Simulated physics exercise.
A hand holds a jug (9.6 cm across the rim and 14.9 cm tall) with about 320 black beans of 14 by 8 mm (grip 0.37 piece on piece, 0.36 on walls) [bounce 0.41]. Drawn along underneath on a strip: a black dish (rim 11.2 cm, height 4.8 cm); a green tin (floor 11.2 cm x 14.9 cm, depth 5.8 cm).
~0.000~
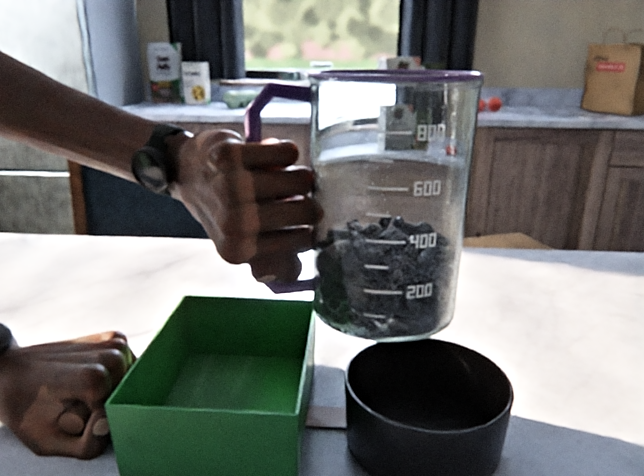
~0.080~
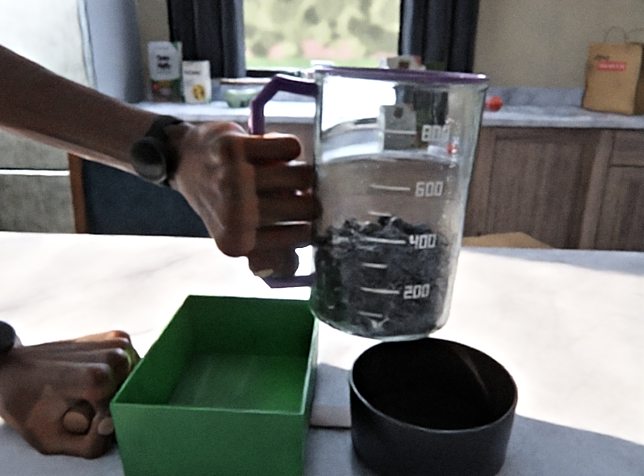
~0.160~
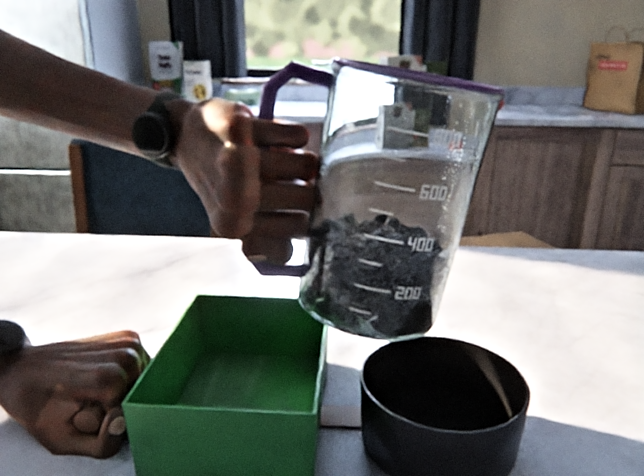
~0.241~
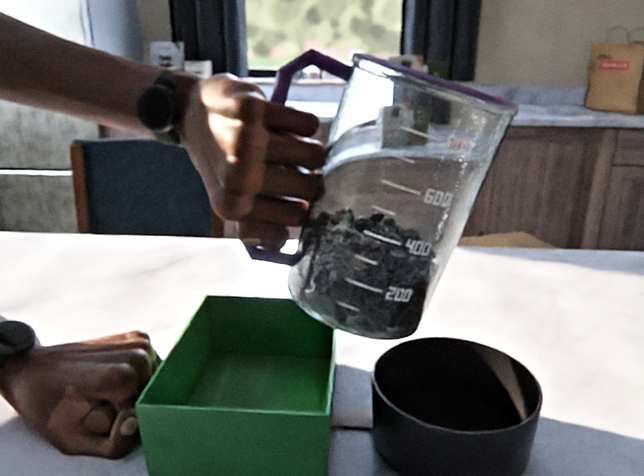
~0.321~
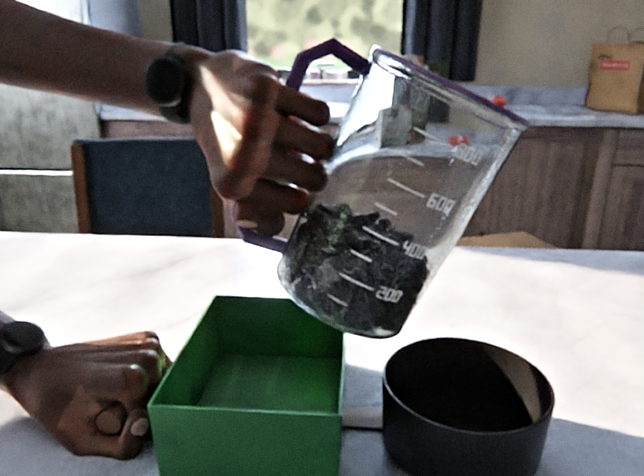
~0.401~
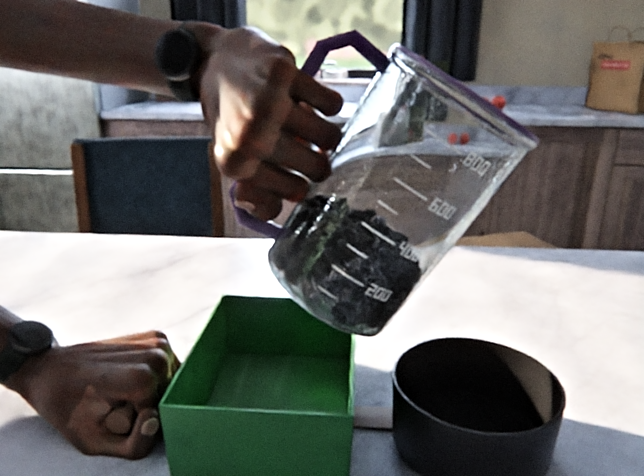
In a kitchen seen from across a pale marbled counter, cabinets, a window and a paper bag stand blurred behind. A hand with a dark watch grips the purple handle of a clear jug partly filled with black pieces, above a green tin at left and a round black dish at right, another hand resting beside the tin. The jug leans steadily rightward while both containers slide slightly right.
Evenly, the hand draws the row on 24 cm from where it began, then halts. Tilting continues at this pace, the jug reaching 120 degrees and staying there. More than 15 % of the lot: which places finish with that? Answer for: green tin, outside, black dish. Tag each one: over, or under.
Tags: Green tin - over, outside - over, black dish - under.
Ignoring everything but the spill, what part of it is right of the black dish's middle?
Close to 0 in a hundred.
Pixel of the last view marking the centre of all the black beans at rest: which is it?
Roughly at pixel (617, 426).
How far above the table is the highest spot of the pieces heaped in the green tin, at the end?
I'd say somewhere near 3.0 centimetres up.
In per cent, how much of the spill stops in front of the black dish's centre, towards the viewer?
40 %.
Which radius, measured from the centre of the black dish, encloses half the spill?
That distance comes to about 8 centimetres.
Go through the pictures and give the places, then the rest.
In the first frame, jug at (392, 125); tilt 0 degrees; dishes slid 0.0 cm; lip at (478, 76); top of the load at (356, 226); black dish at (427, 378); green tin at (230, 343).
In the second frame, jug at (396, 124); tilt 2 degrees; dishes slid 0.3 cm; lip at (484, 79); top of the load at (372, 225).
In the third frame, jug at (406, 123); tilt 9 degrees; dishes slid 1.0 cm; low side right; lip at (499, 91); top of the load at (368, 222).
In the fourth frame, jug at (418, 125); tilt 17 degrees; dishes slid 1.7 cm; low side right; lip at (512, 106); top of the load at (340, 217).
In the fifth frame, jug at (429, 127); tilt 24 degrees; dishes slid 2.4 cm; low side right; lip at (523, 122); top of the load at (337, 211).
In the sixth frame, jug at (440, 130); tilt 32 degrees; dishes slid 3.1 cm; low side right; lip at (531, 139); top of the load at (330, 204); black dish at (476, 378); green tin at (275, 343). It turns about 95 degrees a second.
After 1.23 s, tilt 109 degrees; jug 100 %; middle of all pieces on or above the table near (340, 211).
Then, at 1.92 s, tilt 120 degrees; black dish 5 %, outside 40 %, green tin 55 %; middle of all pieces on or above the table near (528, 419).
After 2.55 s, tilt 120 degrees; black dish 5 %, outside 40 %, green tin 55 %; middle of all pieces on or above the table near (597, 423).
After 3.16 s, tilt 120 degrees; black dish 5 %, outside 40 %, green tin 55 %; middle of all pieces on or above the table near (621, 424).
At rest (3.4 s), black dish 5 %, outside 40 %, green tin 55 %, jug 0 %.
